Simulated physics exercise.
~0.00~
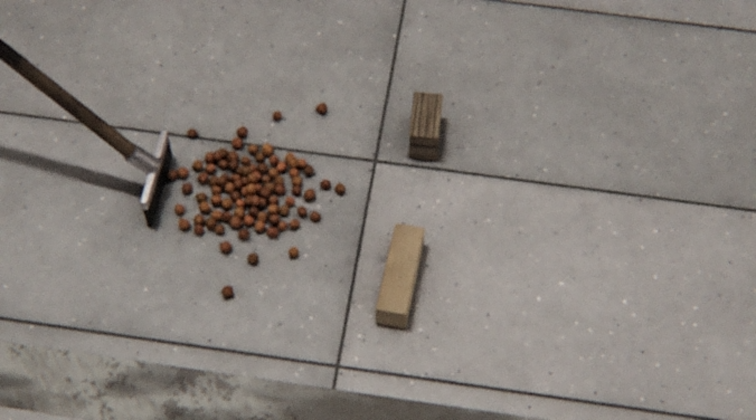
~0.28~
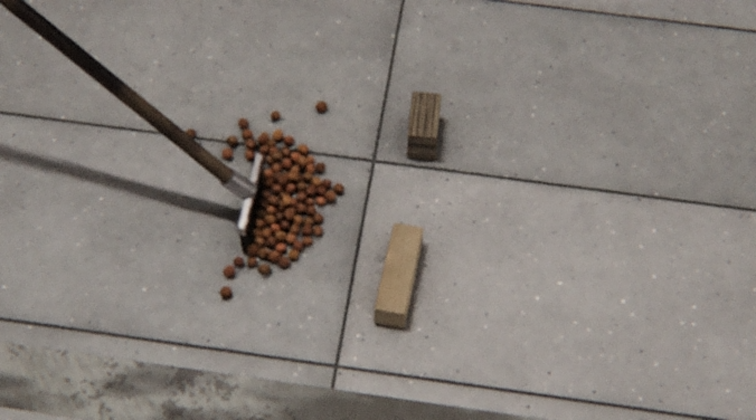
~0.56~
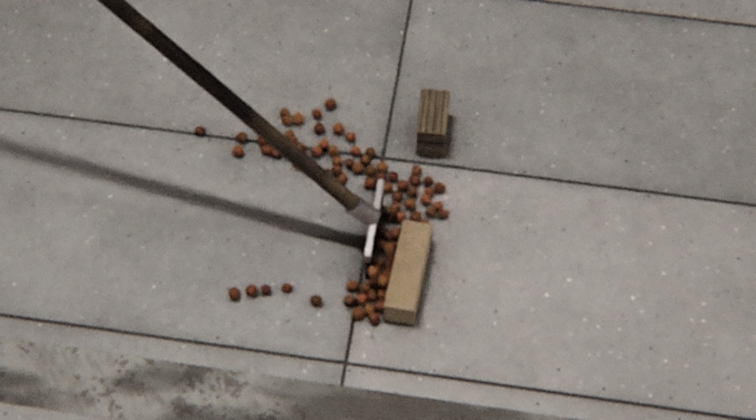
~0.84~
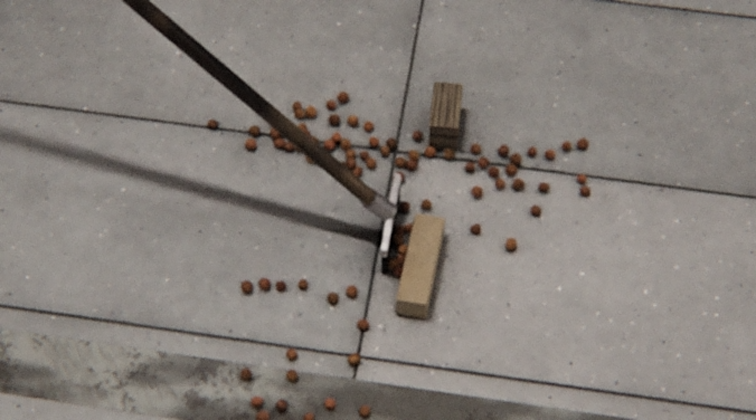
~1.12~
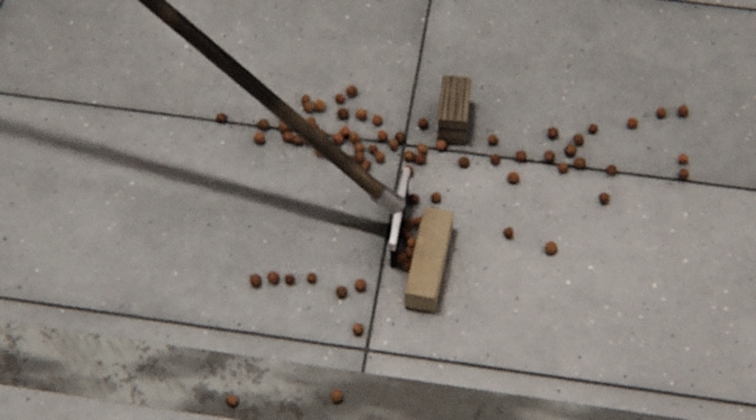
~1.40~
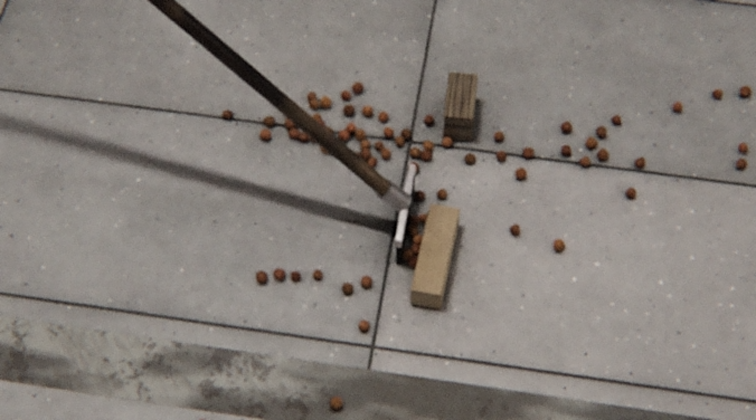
The video shows a squeegee pushing a pile of small round brown nuts rightwards across grey tiles towards two wooden blocks, stopping near the closer one. The nuts scatter, some rolling through the gap or around the near block, while most stay on the left side.
